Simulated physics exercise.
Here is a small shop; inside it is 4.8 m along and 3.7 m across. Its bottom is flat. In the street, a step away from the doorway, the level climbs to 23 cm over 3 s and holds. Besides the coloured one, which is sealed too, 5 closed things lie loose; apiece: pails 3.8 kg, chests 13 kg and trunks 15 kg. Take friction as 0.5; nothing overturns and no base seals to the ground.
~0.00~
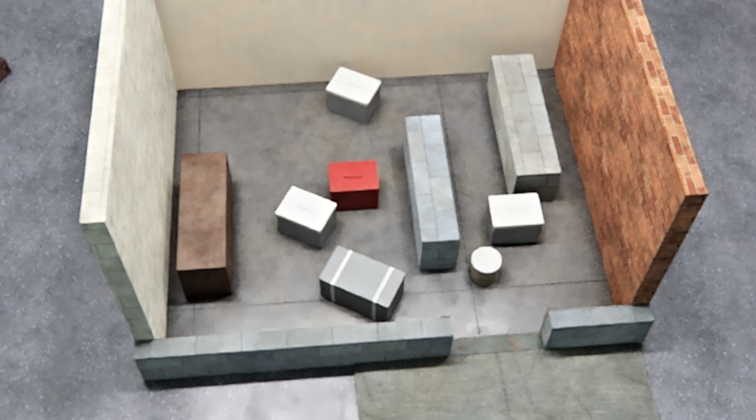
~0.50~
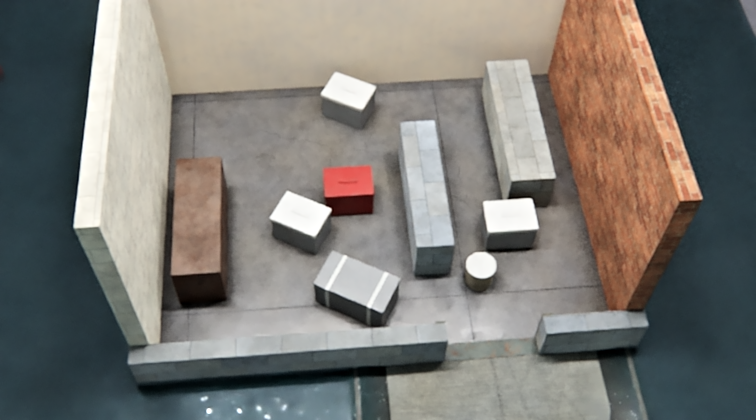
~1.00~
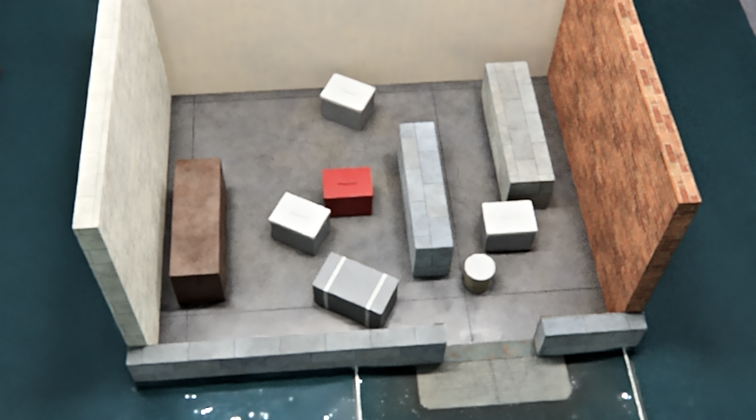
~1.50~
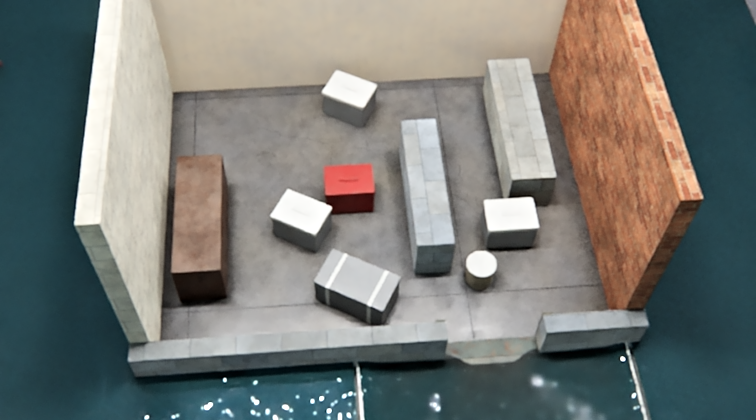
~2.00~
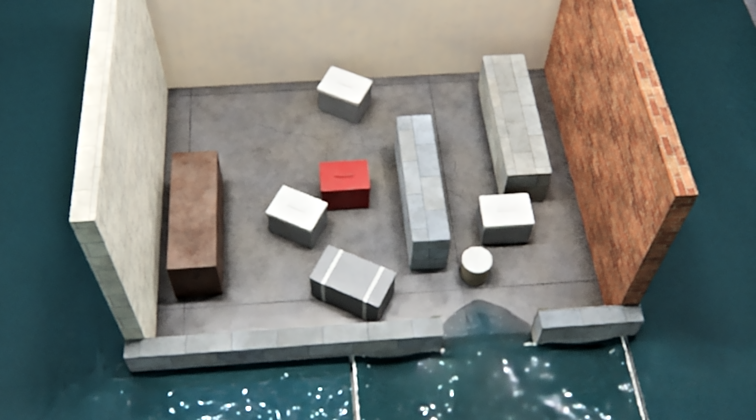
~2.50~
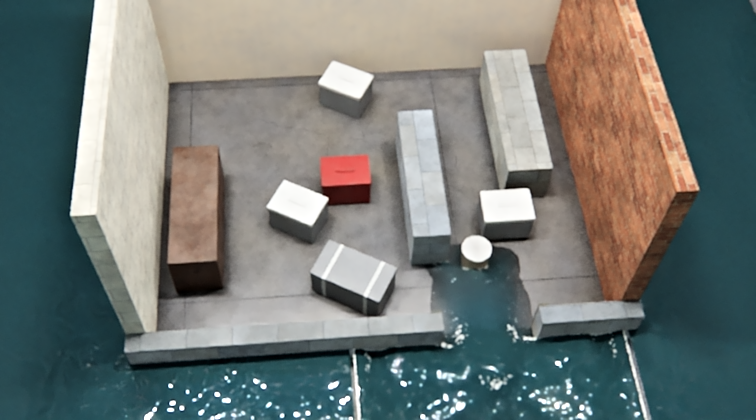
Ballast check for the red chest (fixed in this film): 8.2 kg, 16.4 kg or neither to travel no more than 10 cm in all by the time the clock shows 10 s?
Verdict: Only the larger load is enough.
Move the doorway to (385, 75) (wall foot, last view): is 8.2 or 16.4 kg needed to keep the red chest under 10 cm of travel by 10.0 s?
In that case neither weight holds it.
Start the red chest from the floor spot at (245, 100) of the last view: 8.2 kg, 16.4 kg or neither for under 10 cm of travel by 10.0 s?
Neither is enough.
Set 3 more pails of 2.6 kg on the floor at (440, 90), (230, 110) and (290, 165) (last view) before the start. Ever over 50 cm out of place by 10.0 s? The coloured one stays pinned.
In turn: Past it, past it, under.
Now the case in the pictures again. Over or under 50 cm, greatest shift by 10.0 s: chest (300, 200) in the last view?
It is under.
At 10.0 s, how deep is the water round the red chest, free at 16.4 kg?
About 4 cm.
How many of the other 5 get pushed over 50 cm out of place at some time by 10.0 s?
I count 4.
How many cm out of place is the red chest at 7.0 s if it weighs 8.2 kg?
Roughly 20 cm.
After 3.5 s the red chest would be 0 cm from its start with 8.2 kg and 0 cm from its start with 16.4 kg; 0 cm of water round it then.
After 4.5 s the red chest would be 5 cm from its start with 8.2 kg and 0 cm from its start with 16.4 kg; 3 cm of water round it then.
After 7.0 s the red chest would be 21 cm from its start with 8.2 kg and 0 cm from its start with 16.4 kg; 2 cm of water round it then.
After 10.0 s the red chest would be 5 cm from its start with 8.2 kg and 0 cm from its start with 16.4 kg; 4 cm of water round it then.
